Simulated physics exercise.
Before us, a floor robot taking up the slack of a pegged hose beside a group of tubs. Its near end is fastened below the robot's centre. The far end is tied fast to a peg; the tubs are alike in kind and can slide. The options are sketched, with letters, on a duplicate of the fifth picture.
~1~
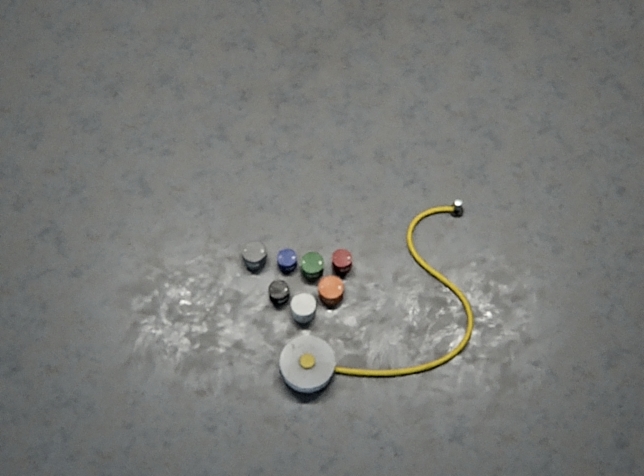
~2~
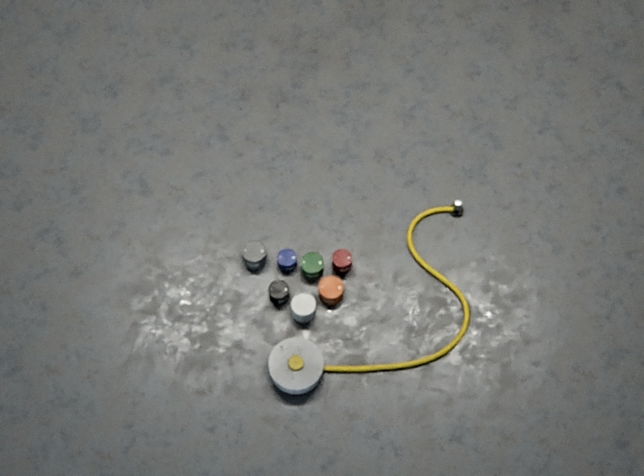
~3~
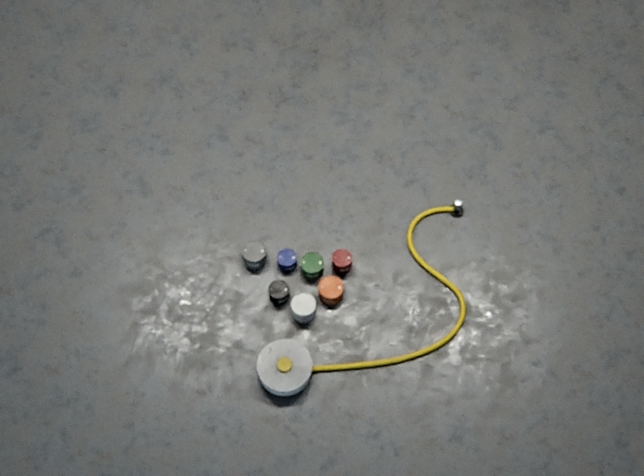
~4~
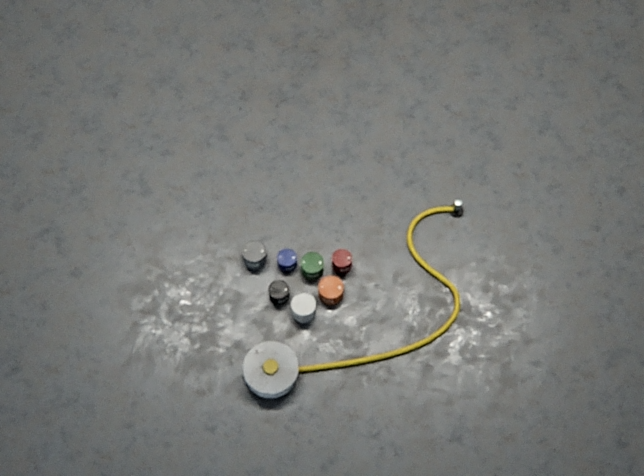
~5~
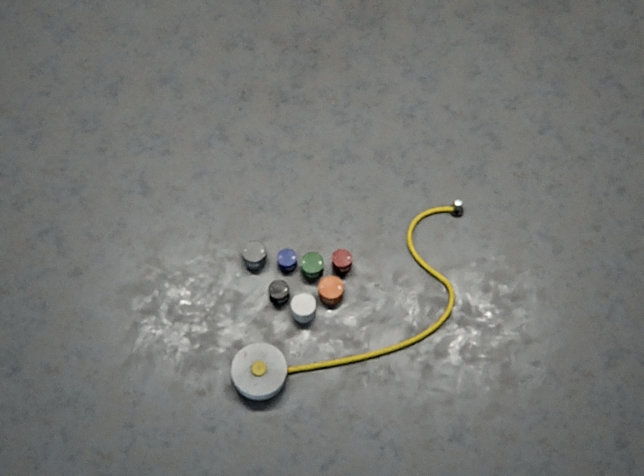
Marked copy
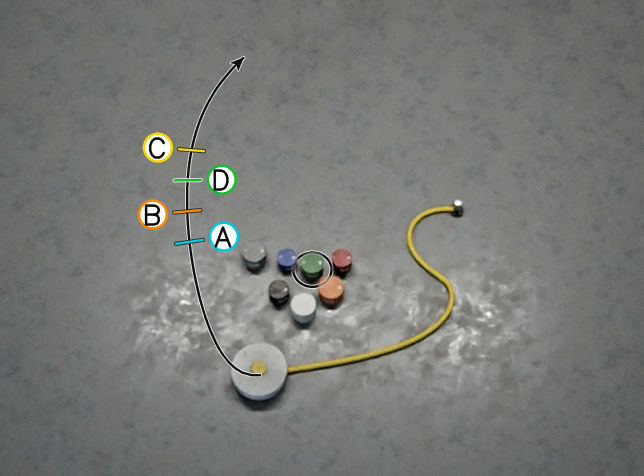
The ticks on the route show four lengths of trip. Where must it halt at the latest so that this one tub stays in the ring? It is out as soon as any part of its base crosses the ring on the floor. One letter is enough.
Mark B.
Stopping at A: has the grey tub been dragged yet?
No.
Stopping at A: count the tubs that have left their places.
The count is none.
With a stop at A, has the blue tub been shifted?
By then, no.
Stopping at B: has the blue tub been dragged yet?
No.
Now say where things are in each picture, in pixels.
In the first frame, green tub (312, 266); white tub (304, 308); grey tub (255, 255).
In the second frame, robot (296, 366); red tub (342, 262).
In the third frame, robot (285, 368); black tub (279, 293).
In the fourth frame, robot (271, 370); orange tub (331, 290).
In the fifth frame, robot (260, 372); white tub (304, 308); grey tub (255, 255); red tub (342, 262).
On the copy, A at (190, 242); B at (187, 211); C at (192, 150); D at (188, 180); the ring at (312, 270); the route from (260, 375) via (187, 208) to (244, 58).
On B. First, robot (209, 326); green tub (312, 266).
Then, robot (191, 260); green tub (312, 266).
Finally, robot (186, 207); black tub (282, 282); green tub (312, 266); white tub (303, 288); the green tub is still in its ring.
By contrast, A is safe but short; C drags the ringed tub to (315, 230); D drags the ringed tub to (311, 249).
